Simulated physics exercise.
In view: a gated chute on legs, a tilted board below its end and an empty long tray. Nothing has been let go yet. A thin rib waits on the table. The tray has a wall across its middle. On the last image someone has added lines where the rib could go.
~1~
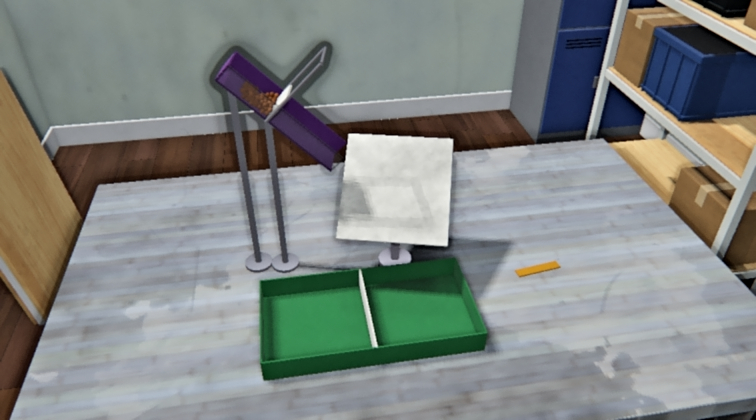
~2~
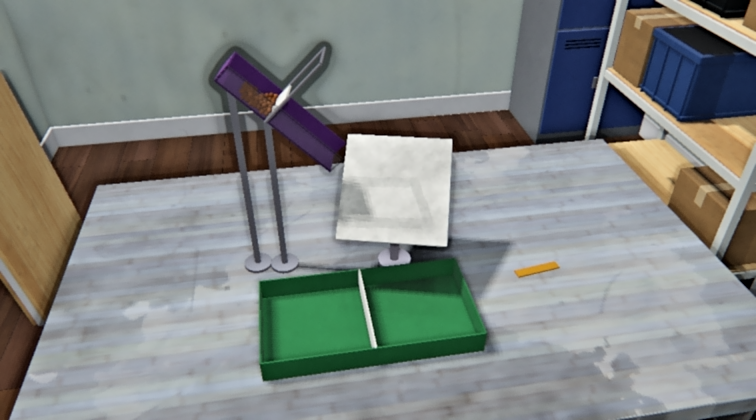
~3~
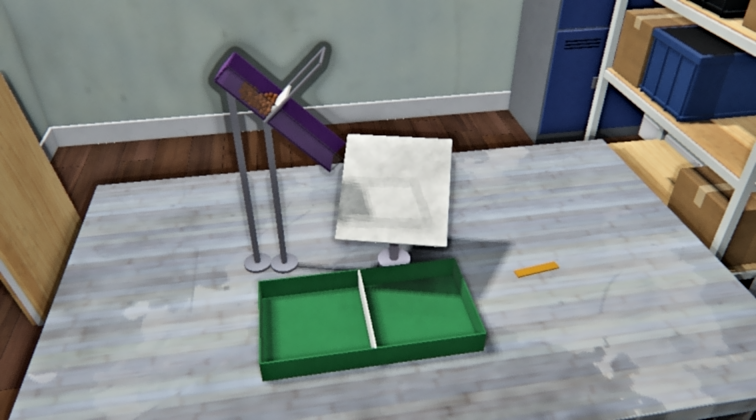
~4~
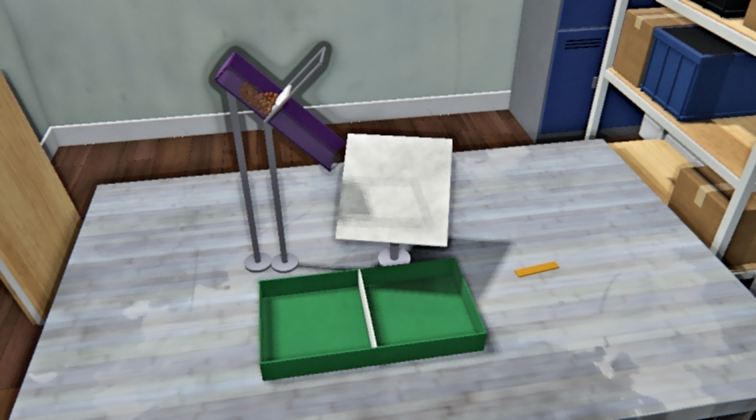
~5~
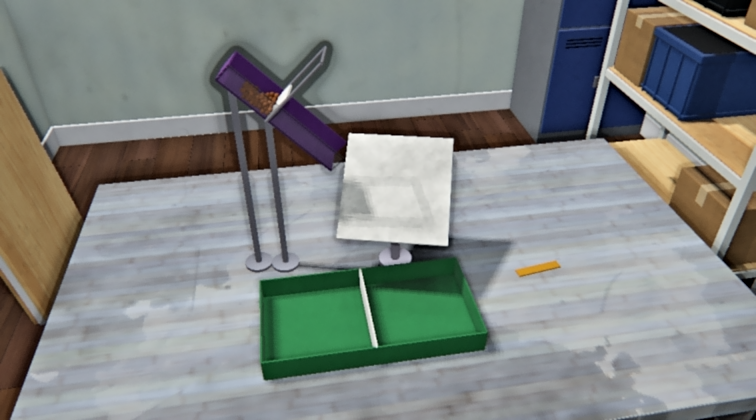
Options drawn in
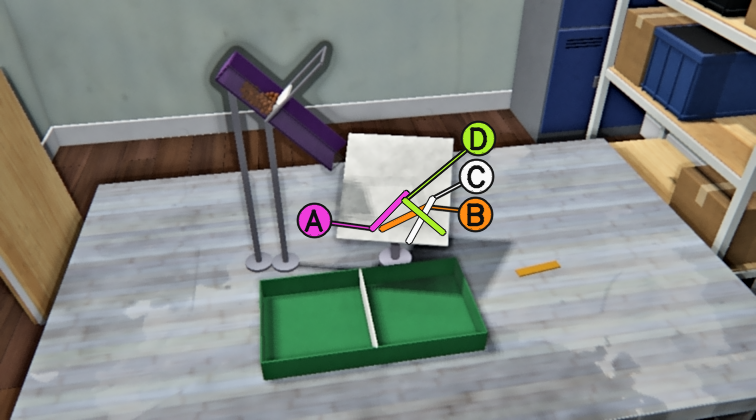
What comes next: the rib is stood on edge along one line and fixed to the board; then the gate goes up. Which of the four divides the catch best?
B.
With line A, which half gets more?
Left.
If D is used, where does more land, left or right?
The right half.
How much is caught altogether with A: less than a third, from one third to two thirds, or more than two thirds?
It is more than two thirds.
On the marked copy, line A from (406, 193) to (372, 228); line B from (427, 206) to (382, 228); line C from (432, 198) to (409, 241); line D from (404, 200) to (442, 232).
For line A, of what is caught, all but a few in the left half, a small share in the right.
For line B, of what is caught, close to two thirds in the left half, close to a third in the right.
For line C, of what is caught, close to a quarter in the left half, the bulk in the right.
For line D, of what is caught, a small share in the left half, the bulk in the right.
